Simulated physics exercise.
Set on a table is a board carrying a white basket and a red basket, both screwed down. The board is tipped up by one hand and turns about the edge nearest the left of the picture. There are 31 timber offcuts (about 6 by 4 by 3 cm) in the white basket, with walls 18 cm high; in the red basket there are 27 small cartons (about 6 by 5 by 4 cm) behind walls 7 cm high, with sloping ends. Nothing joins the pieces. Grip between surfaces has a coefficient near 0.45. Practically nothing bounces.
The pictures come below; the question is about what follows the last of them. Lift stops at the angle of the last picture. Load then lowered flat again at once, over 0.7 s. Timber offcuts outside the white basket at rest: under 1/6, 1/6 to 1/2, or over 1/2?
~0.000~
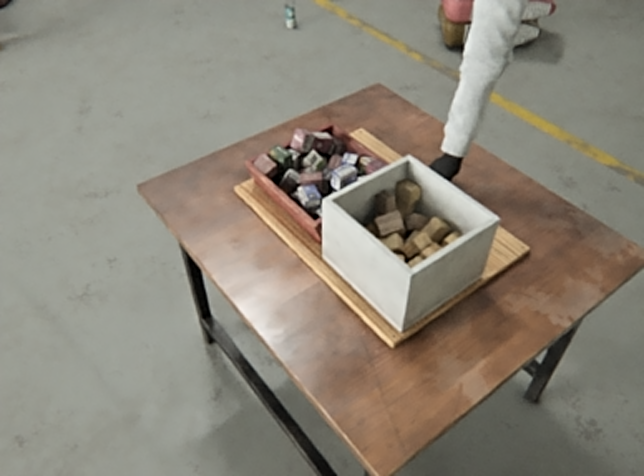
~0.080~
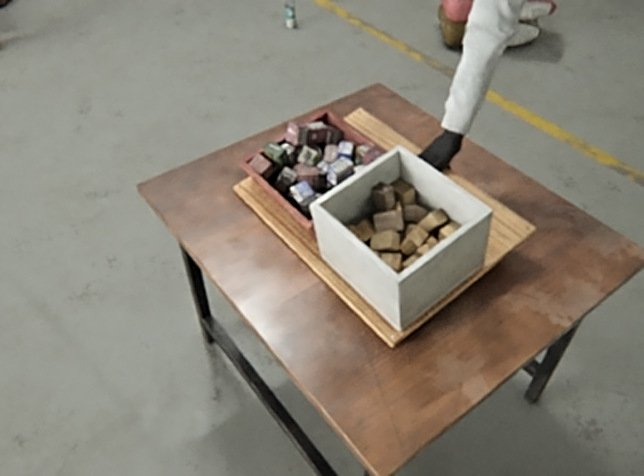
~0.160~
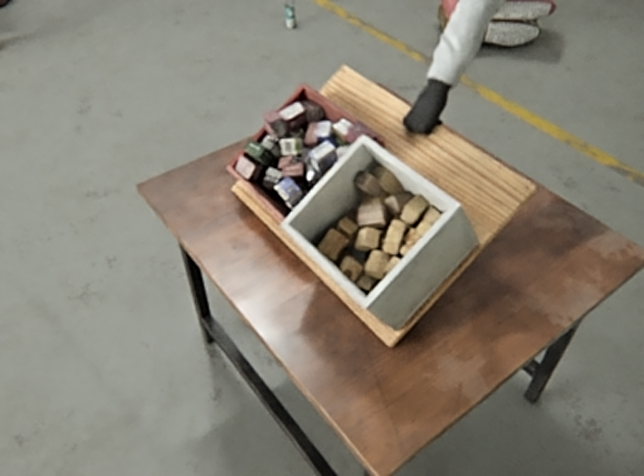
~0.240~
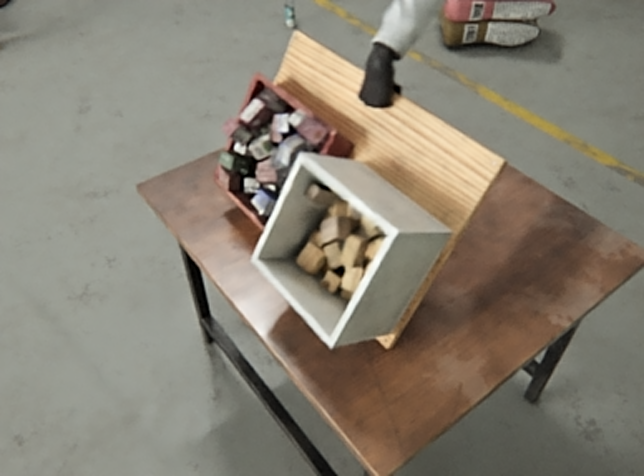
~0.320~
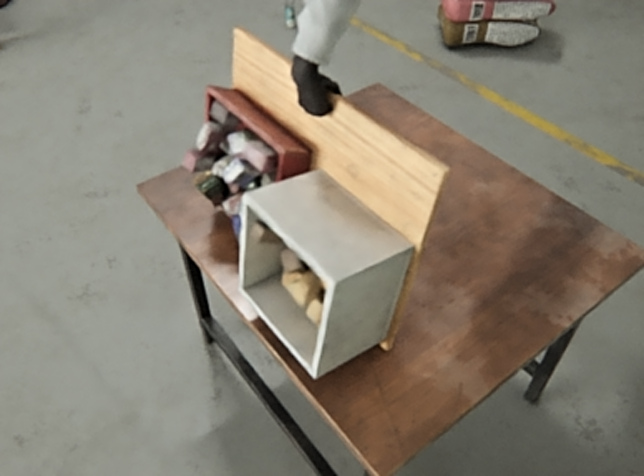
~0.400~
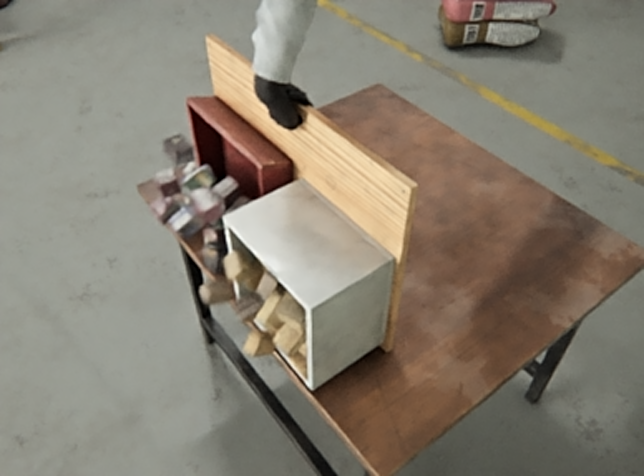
Over 1/2.
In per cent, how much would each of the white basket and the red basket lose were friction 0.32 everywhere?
Then the white basket sheds 60 per cent, while the red basket sheds 100 per cent.
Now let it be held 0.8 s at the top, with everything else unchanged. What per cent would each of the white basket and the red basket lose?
White basket 70%, red basket 100%.
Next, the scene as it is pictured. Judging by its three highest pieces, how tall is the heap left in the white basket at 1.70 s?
Near 9 centimetres, I'd say.
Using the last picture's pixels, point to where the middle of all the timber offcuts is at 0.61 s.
Centre approx. at (232, 387).
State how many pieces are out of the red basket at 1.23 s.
Red basket: Roughly 25 out by then.
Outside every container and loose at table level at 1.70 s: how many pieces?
About 6.
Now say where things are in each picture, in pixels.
In the first frame (places track the rim corner closest to us here, unless another is named), white basket (414, 271); red basket (by its farthest rim corner) (332, 124); tipped 0°; all still inside.
The second frame shows white basket (401, 277); red basket (327, 111); tipped 9°.
The third frame shows white basket (368, 301); tipped 32°.
The fourth frame shows white basket (332, 340); tipped 58°.
The fifth frame shows white basket (314, 373); tipped 81°; 4 out, the lowest carton at (208, 185).
The sixth frame shows white basket (310, 385); tipped 90°; 25 out.
After 0.61 s, tilt 71°; the white basket is down by 21 of 31 and the red basket is down by 27 of 27.
After 0.87 s, tilt 23°; the white basket is down by 21 of 31 and the red basket is down by 27 of 27.
After 1.23 s, tilt 0°; the white basket is down by 21 of 31 and the red basket is down by 27 of 27.
Outcome (at 1.70 s), the white basket is down by 21 of 31 and the red basket is down by 27 of 27. Asked share, 21 of 31, 68 per cent.
